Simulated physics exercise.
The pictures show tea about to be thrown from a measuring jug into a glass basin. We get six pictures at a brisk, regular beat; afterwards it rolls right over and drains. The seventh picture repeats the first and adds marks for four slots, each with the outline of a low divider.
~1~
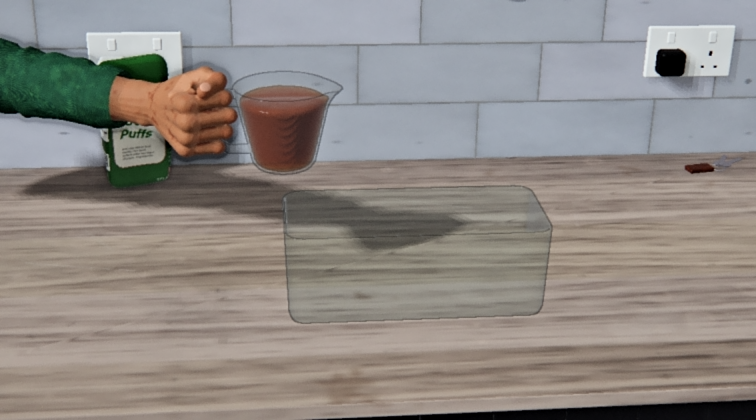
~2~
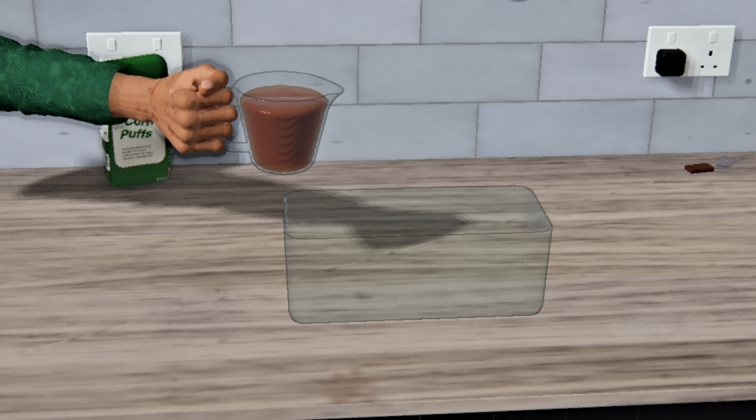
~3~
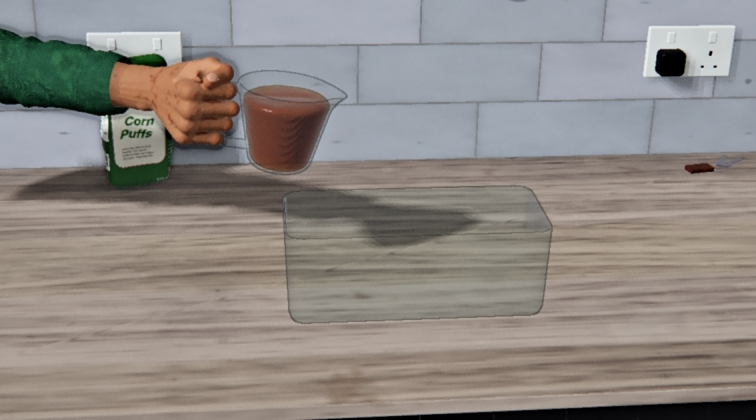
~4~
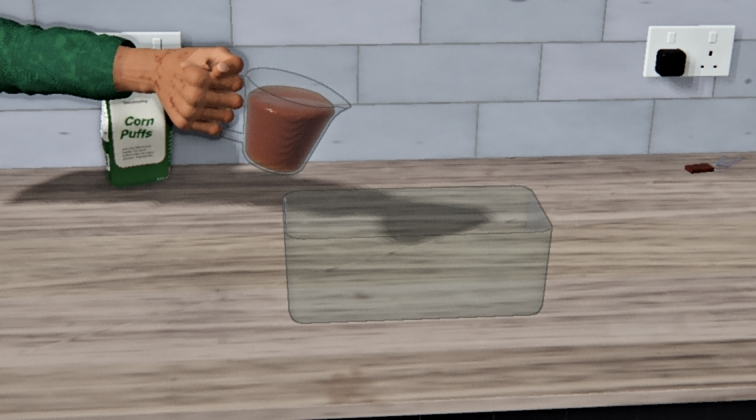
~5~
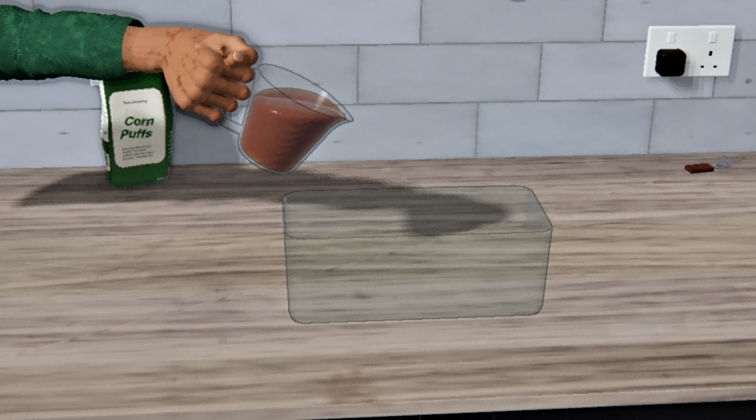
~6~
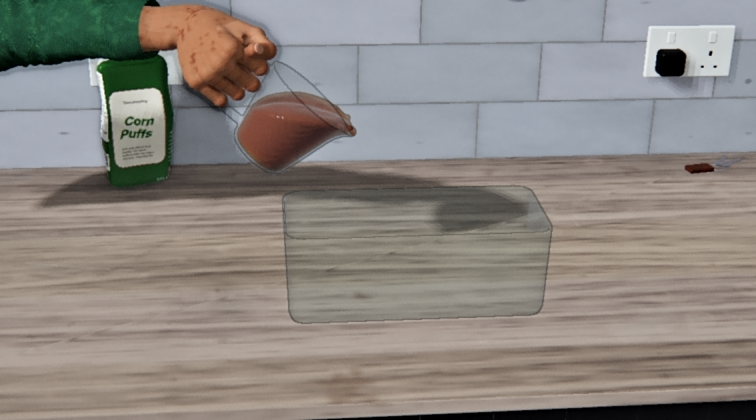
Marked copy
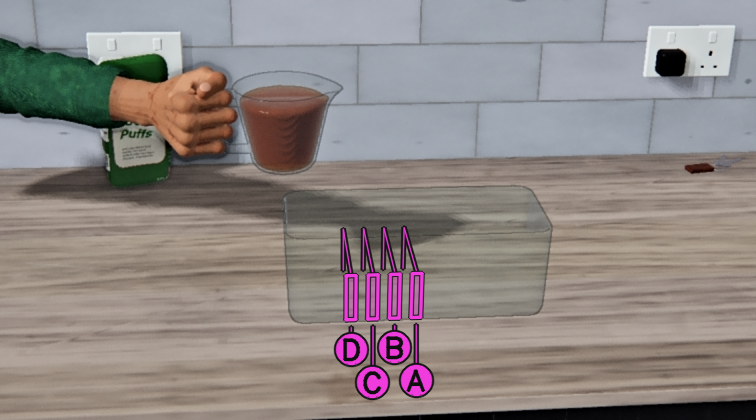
A hand in a green sleeve held a clear jug of reddish-brown liquid above an empty glass basin on a wooden counter, then steadily tilted it to the right until the liquid reached the lip.
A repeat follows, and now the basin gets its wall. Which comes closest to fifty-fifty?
Choose C.
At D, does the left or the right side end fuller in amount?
More ends on the right.
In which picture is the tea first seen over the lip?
Picture 6.
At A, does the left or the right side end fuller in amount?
The left side.
On the marked copy, A at (416, 324); B at (394, 325); C at (372, 326); D at (351, 327).
With A, about 89 % ends left of the wall and 5 % right of it; 5 % is lost outside.
With B, about 81 % ends left of the wall and 17 % right of it.
With C, about 52 % ends left of the wall and 46 % right of it; 3 % is lost outside.
With D, about 19 % ends left of the wall and 79 % right of it.
